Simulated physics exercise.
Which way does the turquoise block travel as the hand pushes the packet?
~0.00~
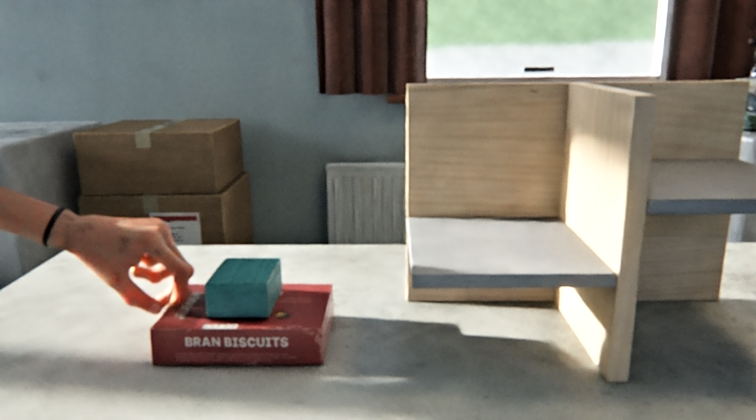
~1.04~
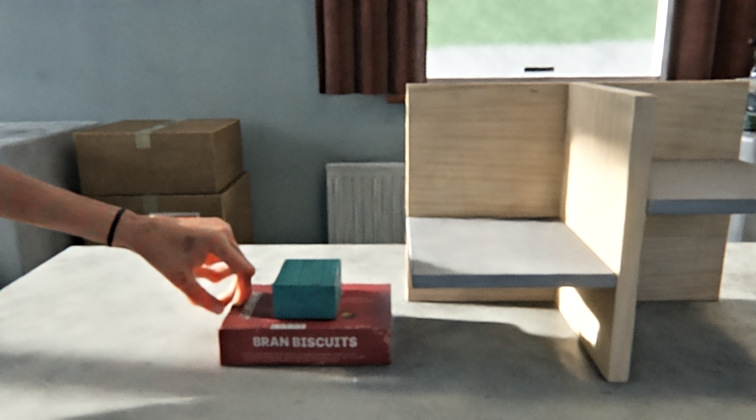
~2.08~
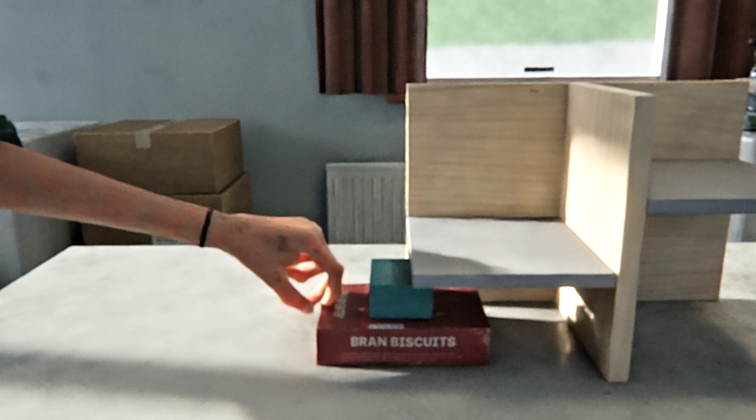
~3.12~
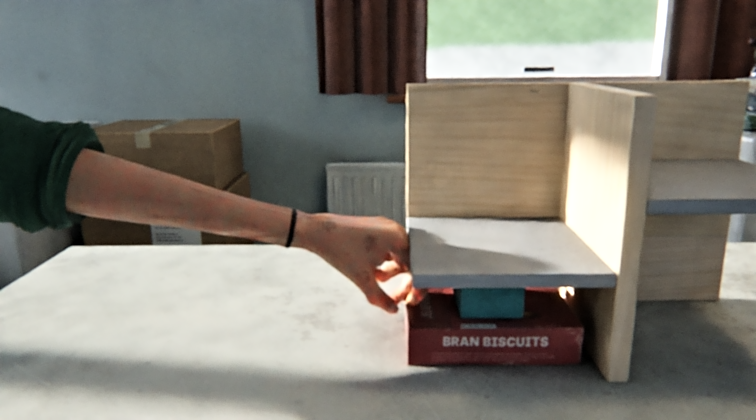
The turquoise block travels to the right, riding on top of the red packet.
On a pale tabletop in a room with stacked cardboard boxes and a window, a hand with a dark band at the wrist holds the left end of a red packet of bran biscuits. A turquoise block sits on top of the packet. The hand pushes the packet to the right, towards the low opening beneath a wooden shelf, and the block rides along. The block reaches the edge of the shelf and passes in under it without being scraped. At the end, the block is upright on the packet beneath the shelf, with the hand still at the packet's left end.
